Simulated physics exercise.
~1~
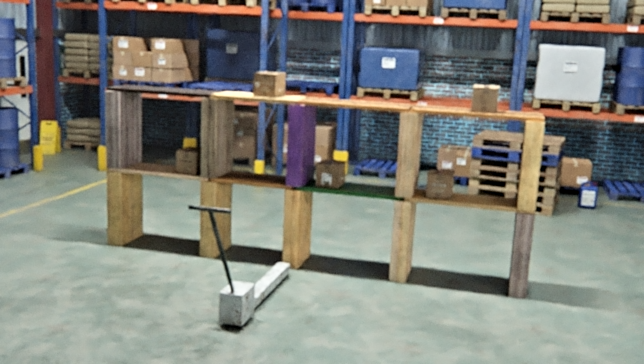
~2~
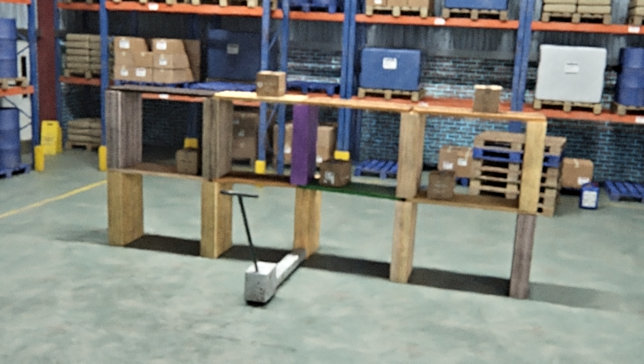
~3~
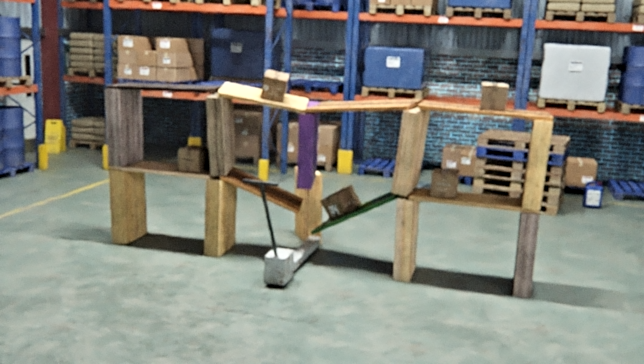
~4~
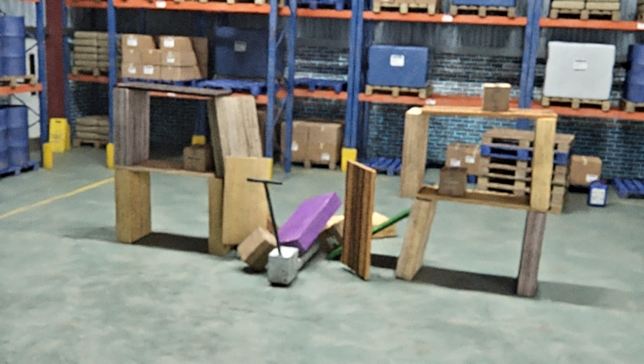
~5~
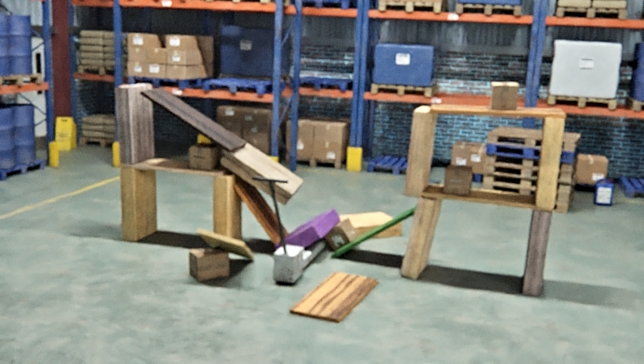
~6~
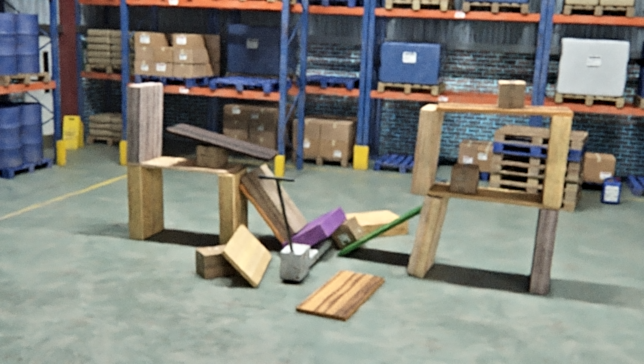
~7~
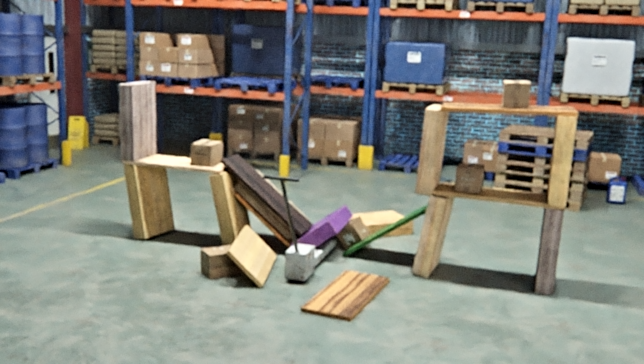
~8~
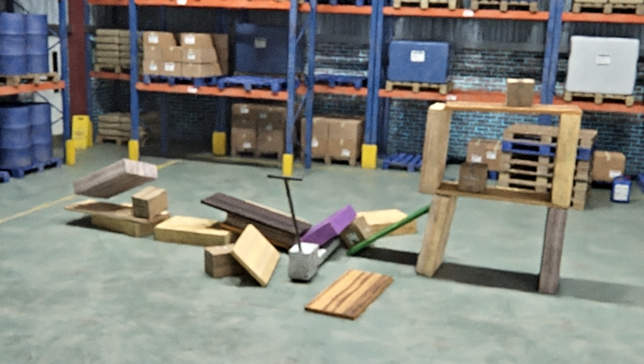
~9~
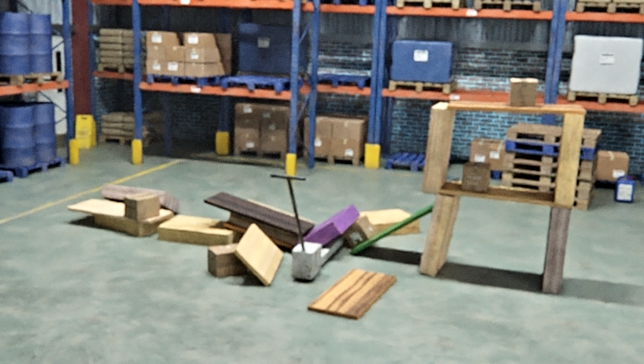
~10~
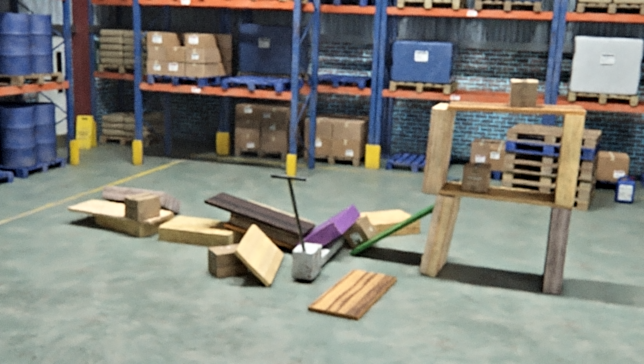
Warehouse floor, a low pallet jack knocking out a timber shelf's upright, the middle and left collapsing, the right section left standing.
